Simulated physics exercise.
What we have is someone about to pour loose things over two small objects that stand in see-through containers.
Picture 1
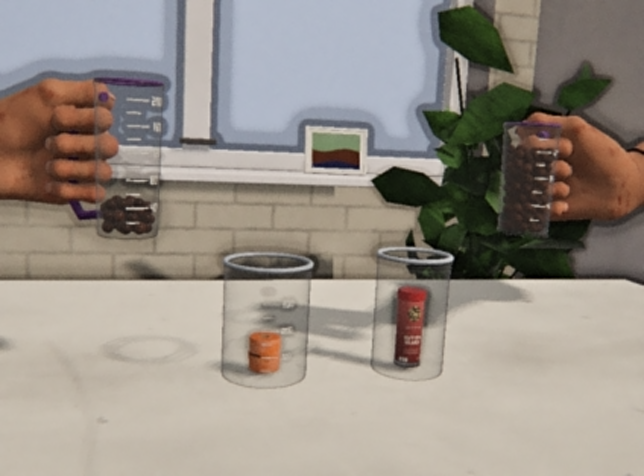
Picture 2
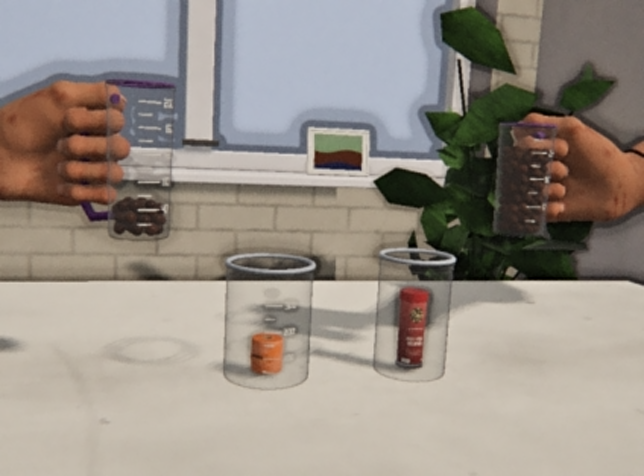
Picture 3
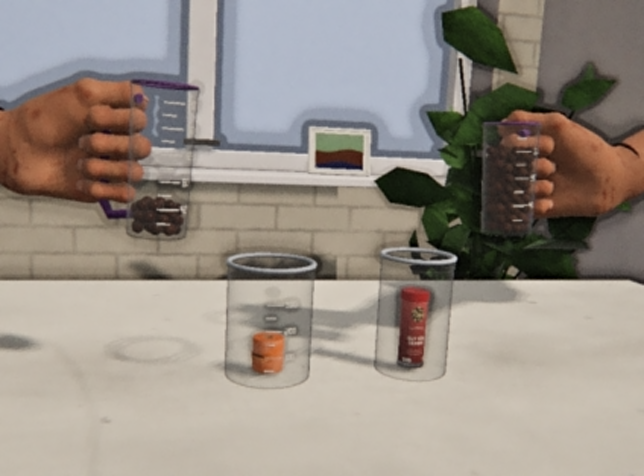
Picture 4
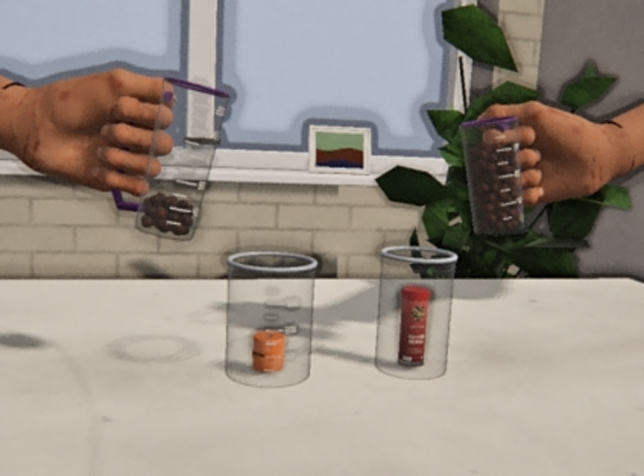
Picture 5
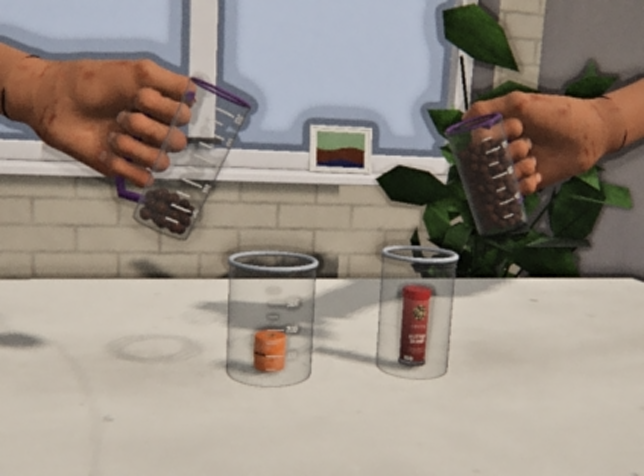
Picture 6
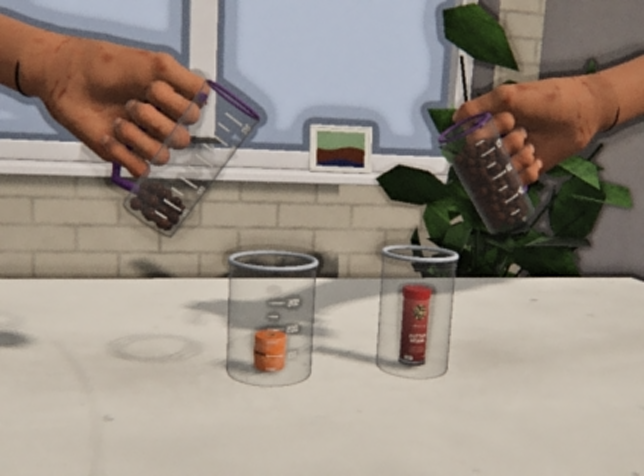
Two hands held clear cups of small dark pieces above two see-through containers, one holding a small orange roll and the other a red tin, then moved the cups inward and tilted them toward each other.
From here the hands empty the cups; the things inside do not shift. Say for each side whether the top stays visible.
In the end the left object remains in view above the fill, and the right object remains in view above the fill.
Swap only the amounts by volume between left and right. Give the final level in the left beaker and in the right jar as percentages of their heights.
Left: 35 %. Right: 25 %.
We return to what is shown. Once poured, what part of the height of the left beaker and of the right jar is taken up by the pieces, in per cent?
Near 15 on the left, 50 on the right.
Then, 0.29 s past the last view, left beaker empty, all of its cupful still in the cup; right jar empty, all of its cupful still in the cup.
Then, 0.65 s past the last view, left beaker empty, all of its cupful still in the cup; right jar empty, all of its cupful still in the cup.
Then, 1.04 s past the last view, left beaker nearly empty, about two thirds of its cupful still in the cup; right jar nearly empty, about half of its cupful still in the cup.
Finally, left beaker nearly empty (surface near (270, 351)), nothing beside it; right jar half full (surface near (415, 310)), nothing beside it; the left thing is still showing; the right thing is still showing.
